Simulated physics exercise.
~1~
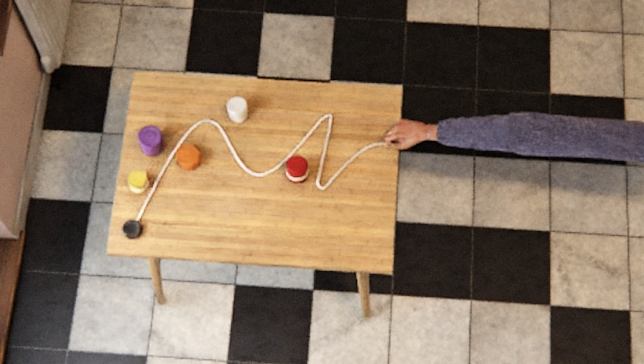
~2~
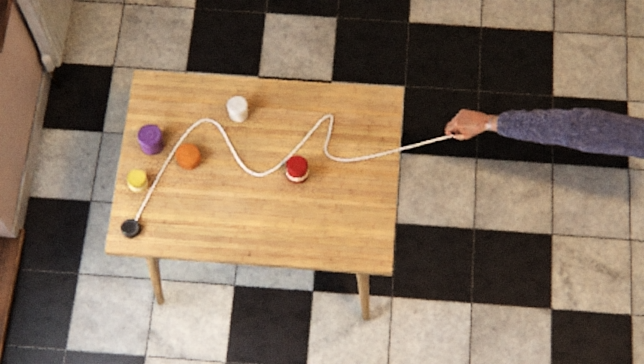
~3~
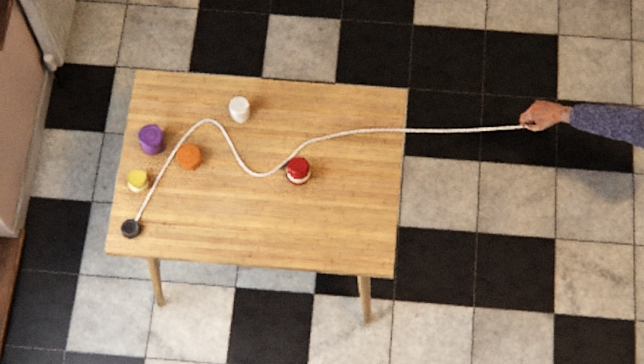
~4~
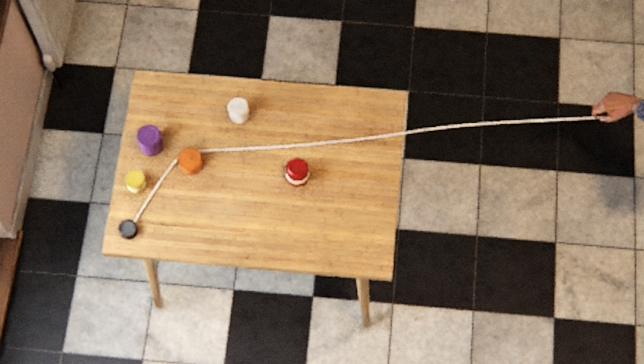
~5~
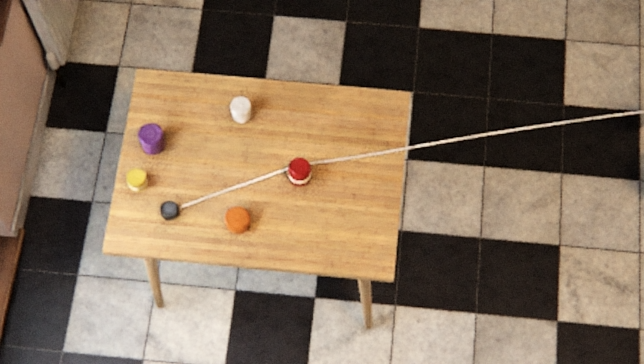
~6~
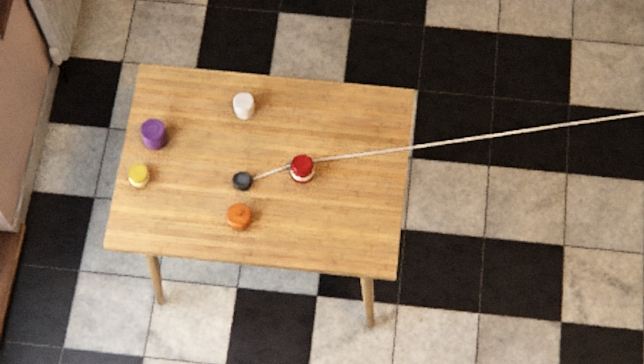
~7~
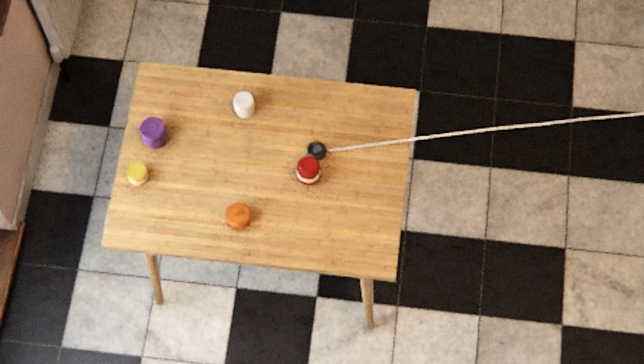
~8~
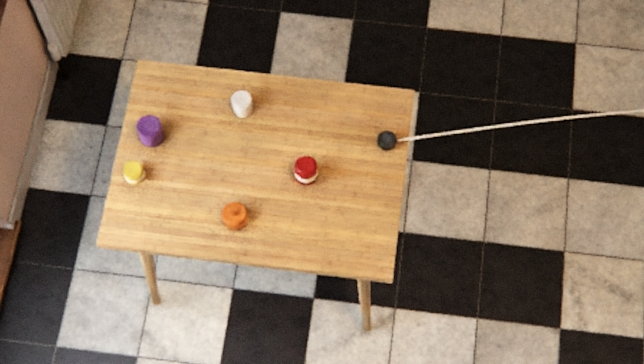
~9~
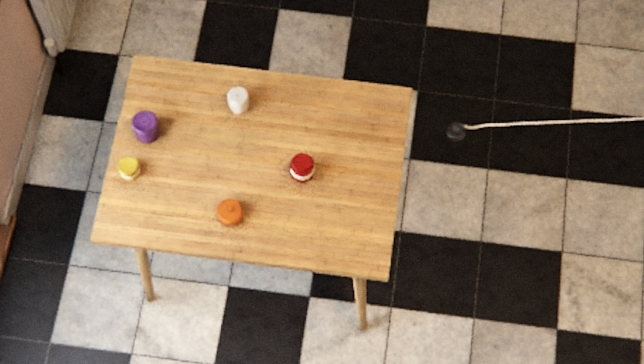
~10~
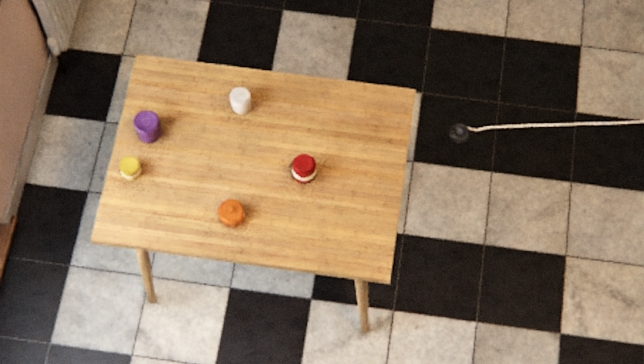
Hand pulling a white cord rightward across a wooden table, its black end piece shoving an orange pot aside before dropping off.
